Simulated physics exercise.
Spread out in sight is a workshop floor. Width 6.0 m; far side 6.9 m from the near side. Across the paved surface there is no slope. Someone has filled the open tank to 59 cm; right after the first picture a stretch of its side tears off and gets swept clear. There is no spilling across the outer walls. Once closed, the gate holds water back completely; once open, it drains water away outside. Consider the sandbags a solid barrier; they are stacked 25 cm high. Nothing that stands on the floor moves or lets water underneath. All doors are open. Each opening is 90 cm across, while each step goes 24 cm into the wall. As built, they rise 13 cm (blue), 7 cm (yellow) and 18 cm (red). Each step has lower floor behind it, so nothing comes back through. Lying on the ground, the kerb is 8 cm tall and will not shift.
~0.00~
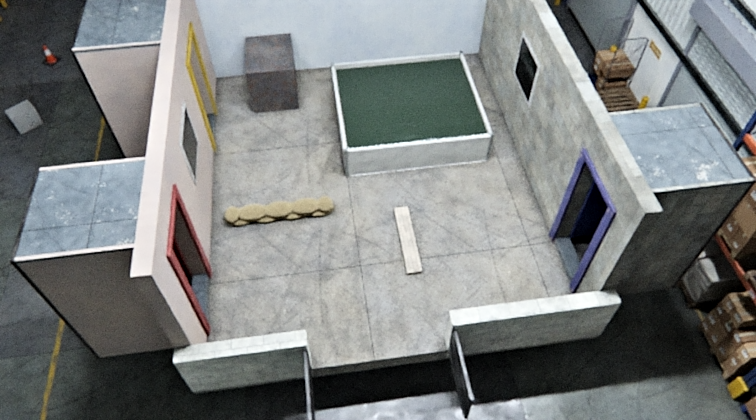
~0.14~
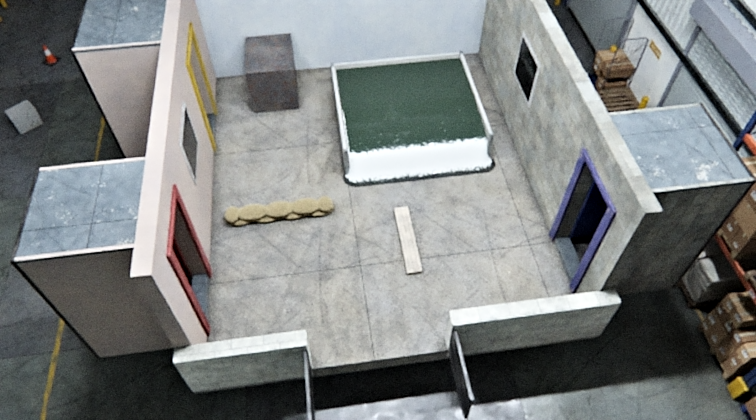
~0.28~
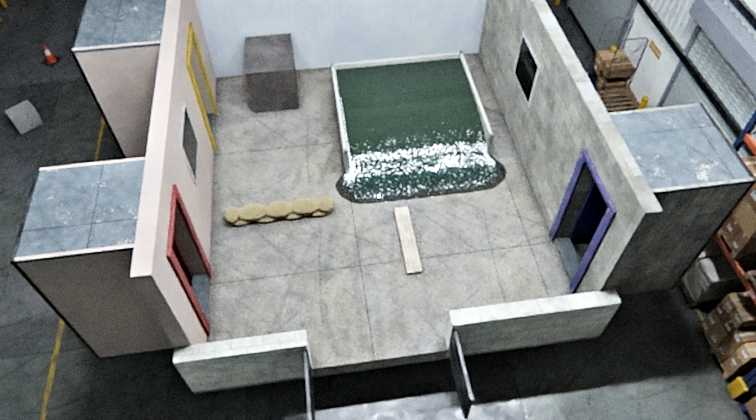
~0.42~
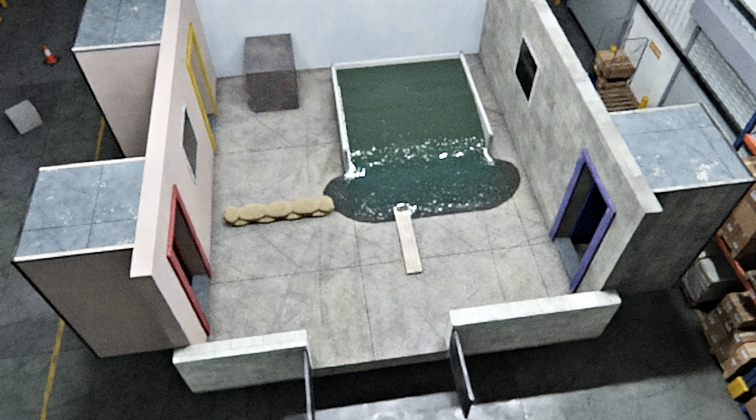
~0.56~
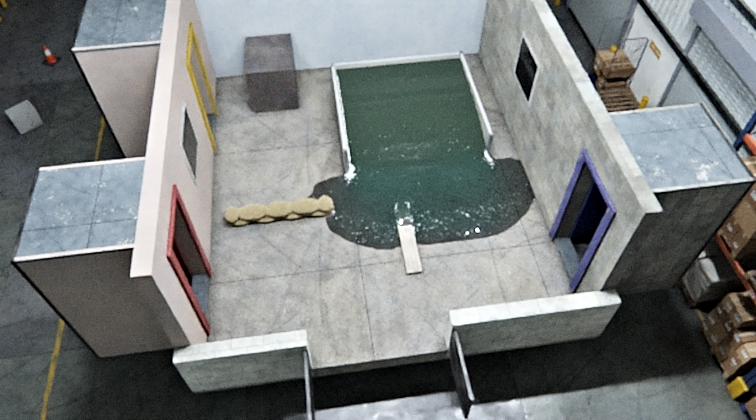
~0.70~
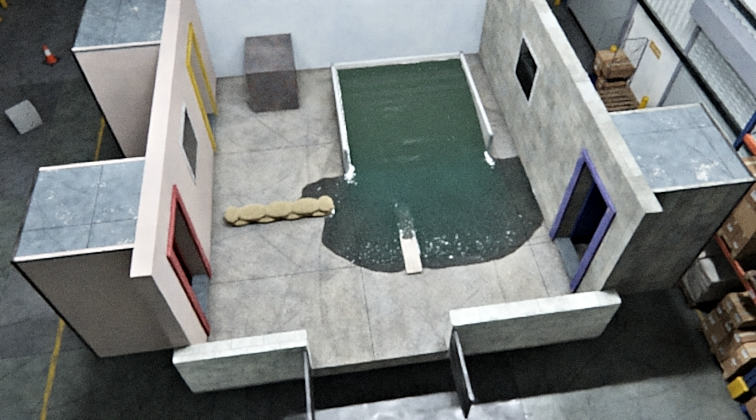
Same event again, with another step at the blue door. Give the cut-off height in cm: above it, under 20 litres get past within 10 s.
The cut-off is roughly 28 cm.
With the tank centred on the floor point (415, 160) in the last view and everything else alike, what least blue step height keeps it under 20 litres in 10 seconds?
Roughly 28 cm is needed.
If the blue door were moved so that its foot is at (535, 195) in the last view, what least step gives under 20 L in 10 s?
Roughly 13.0 cm, give or take.
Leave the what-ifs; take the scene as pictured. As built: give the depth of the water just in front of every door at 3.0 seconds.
Lab note, cm: Blue 30; yellow 0; red 1.
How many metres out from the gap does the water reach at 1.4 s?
Around 4.0 m out.
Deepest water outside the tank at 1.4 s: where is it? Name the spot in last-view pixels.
Check close to (472, 332).
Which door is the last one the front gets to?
It's the yellow door.
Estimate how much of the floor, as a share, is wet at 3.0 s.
Some 55 per cent of it.
After 1.4 s water covers 45 % of the floor, deepest (34 cm) near (472, 332); 9 cm at the blue door, 0 litres in over its 13 cm step.
After 3.0 s water covers 55 % of the floor, deepest (38 cm) near (571, 319); 30 cm at the blue door, 33 litres in over its 13 cm step.
After 10.0 s water covers 95 % of the floor, deepest (11 cm) near (396, 238); 7 cm at the blue door, 158 litres in over its 13 cm step.
At the blue door as built, the water arrived by 1.1 s and peaked near 32 cm at 3.2 s.
With a step of 25.5 cm, 32 litres would have come in within the 10 s; with 34.5 cm, 4 litres. So under 20 litres takes about 28 cm.
